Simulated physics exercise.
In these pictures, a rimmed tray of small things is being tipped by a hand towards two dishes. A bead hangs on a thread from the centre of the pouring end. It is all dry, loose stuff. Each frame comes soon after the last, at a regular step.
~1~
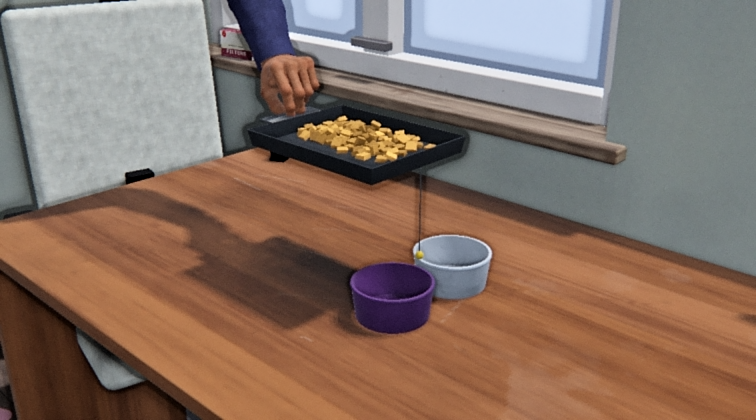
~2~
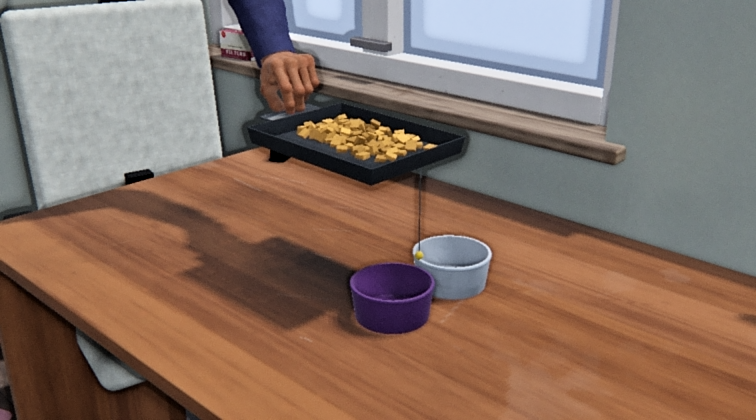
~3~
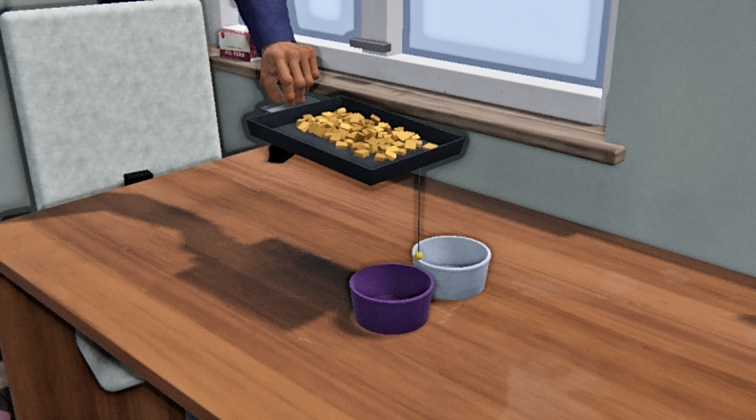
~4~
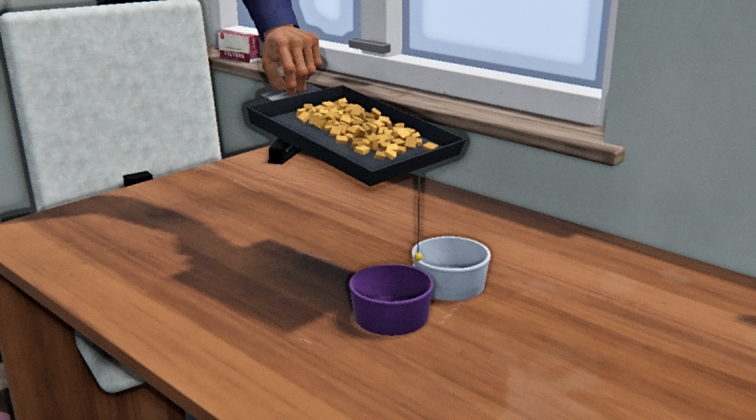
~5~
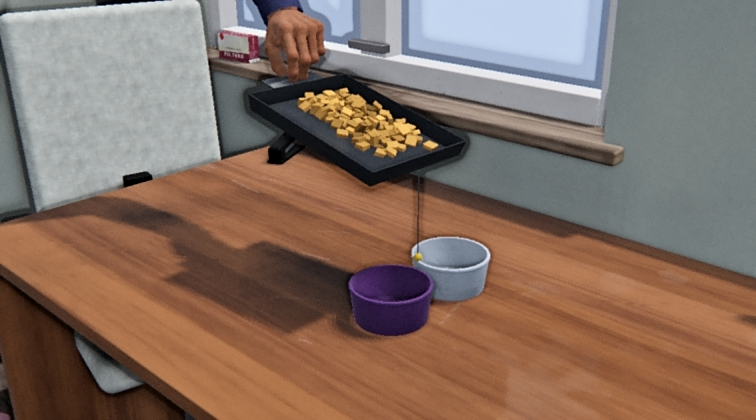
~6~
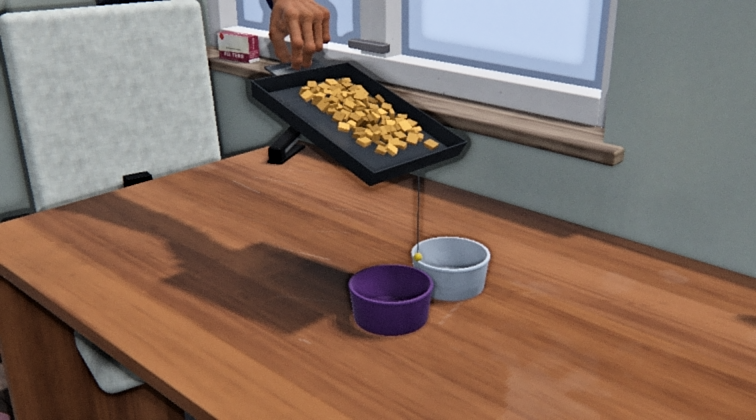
A black tray of cereal squares was gradually tilted by a hand raising its far end above a wooden table, while the purple and pale blue dishes below stayed still and empty.
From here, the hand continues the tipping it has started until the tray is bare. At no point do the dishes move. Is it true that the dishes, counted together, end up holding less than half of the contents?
So the dishes mostly fail at catching it, really.
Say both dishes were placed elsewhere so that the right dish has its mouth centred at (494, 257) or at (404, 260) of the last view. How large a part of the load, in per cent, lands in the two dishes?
80 per cent the first time, 0 per cent the second time.
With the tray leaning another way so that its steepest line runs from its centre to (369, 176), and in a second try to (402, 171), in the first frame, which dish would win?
For the first slope the lefthand dish, for the second the lefthand dish.
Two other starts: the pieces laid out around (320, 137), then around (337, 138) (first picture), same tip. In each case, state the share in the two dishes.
It's 20 percent the first time and 20 percent the second.
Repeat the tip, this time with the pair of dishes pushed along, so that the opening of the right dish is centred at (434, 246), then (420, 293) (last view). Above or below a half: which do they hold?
Together the dishes get less than a half first, then less than a half.
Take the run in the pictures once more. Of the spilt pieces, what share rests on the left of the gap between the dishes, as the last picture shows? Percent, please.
About 0 per cent.
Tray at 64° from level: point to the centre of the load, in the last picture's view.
I'd mark it close to (428, 148).
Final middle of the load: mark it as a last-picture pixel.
Last view, resting centre - approx. (476, 310).
Soon, tray tipped steeply; nearly all on the tray; a stray few in the air.
A while on, tray tipped past a quarter turn; about two thirds on the tray; a stray few in the left dish; a stray few in the right dish; about a quarter outside both.
Towards the end, tray tipped past a quarter turn; a small part in the left dish; a small part in the right dish; most outside both.
Finally, tray tipped past a quarter turn; a small part in the left dish; a small part in the right dish; most outside both.
